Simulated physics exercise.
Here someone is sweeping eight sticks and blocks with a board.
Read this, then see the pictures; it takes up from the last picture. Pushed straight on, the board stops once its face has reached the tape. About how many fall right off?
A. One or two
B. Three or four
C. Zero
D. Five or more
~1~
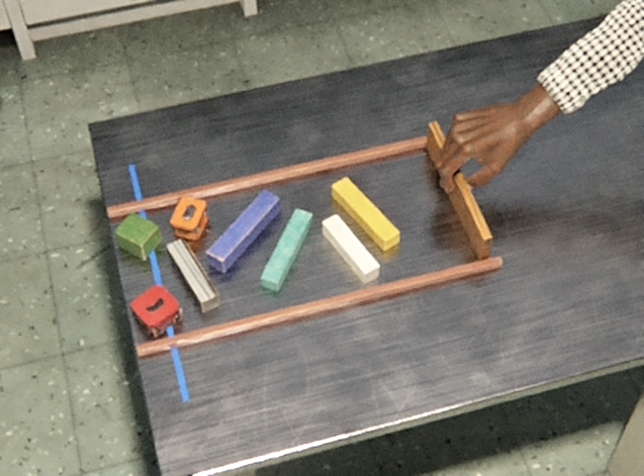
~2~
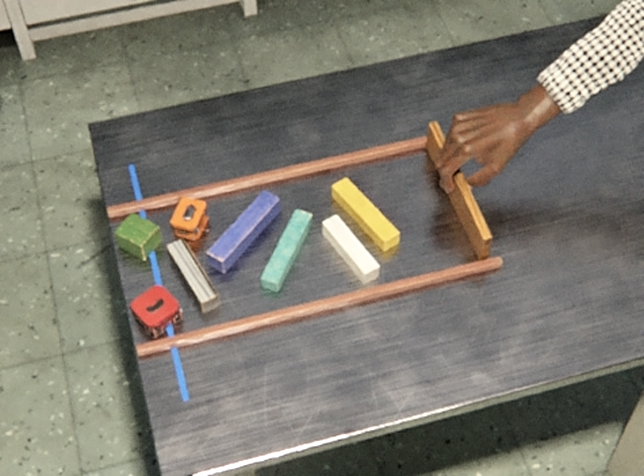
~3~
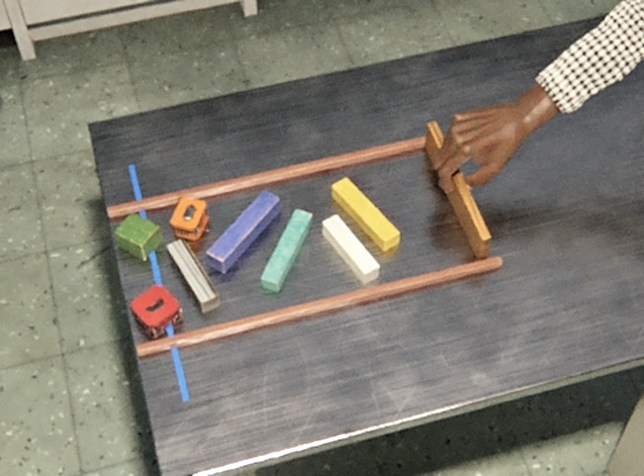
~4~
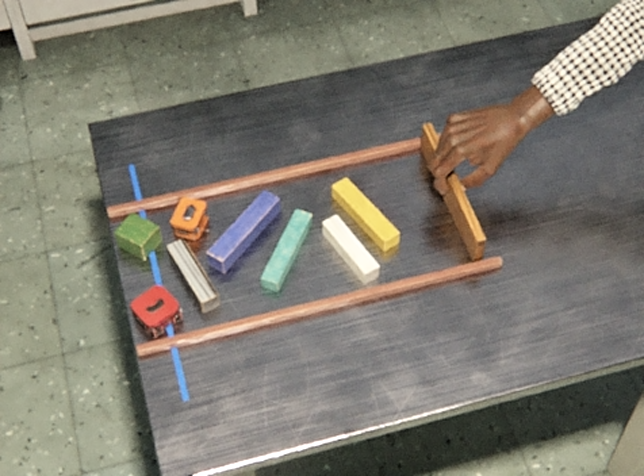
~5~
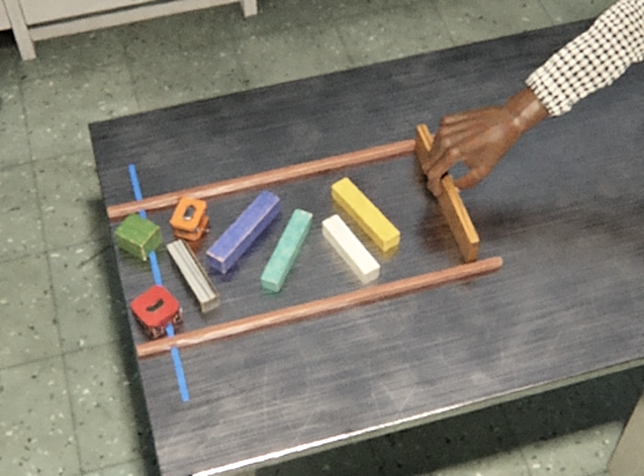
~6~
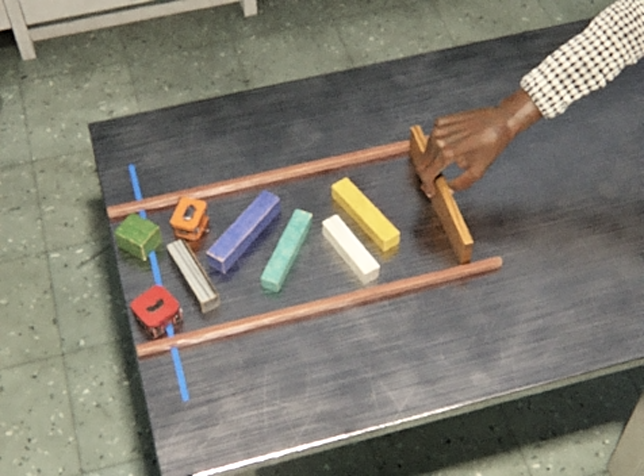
Five or more.
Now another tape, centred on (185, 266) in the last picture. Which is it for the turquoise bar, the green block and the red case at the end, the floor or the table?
In this case the turquoise bar does not drop; next, the green block drops; last, the red case drops.
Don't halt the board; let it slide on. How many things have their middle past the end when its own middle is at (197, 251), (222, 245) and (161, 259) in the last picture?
In order, that gives 3, then 1, then 6.
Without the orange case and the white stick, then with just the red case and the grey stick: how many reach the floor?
Result, first then second: 4, 4.
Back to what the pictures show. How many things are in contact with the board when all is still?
In contact: 1.
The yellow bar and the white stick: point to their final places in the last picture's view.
You'll find the yellow bar at roughly (145, 265) and the white stick at roughly (135, 310).
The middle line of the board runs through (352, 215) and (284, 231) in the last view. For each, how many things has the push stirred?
2 and 4.
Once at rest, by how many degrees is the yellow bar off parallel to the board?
Angle: Close to 0 degrees.
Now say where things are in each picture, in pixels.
The first frame shows green block (138, 236); red case (156, 311); grey stick (193, 275); board (458, 190); tape (157, 273).
The second frame shows red case (156, 312); yellow bar (365, 214).
The third frame shows grey stick (193, 275); blue bar (245, 231).
The fourth frame shows green block (138, 236); board (452, 192).
The fifth frame shows red case (156, 312); turquoise bar (287, 250).
The sixth frame shows green block (138, 236); red case (156, 312); grey stick (193, 275); board (440, 194); tape (157, 273).
Soon after, none off yet; green block at rest near (138, 236); red case at rest near (156, 312); grey stick at rest near (193, 275).
In the end, the number that fall off is five or more; gone, turquoise bar, blue bar, orange case, grey stick, red case and green block.
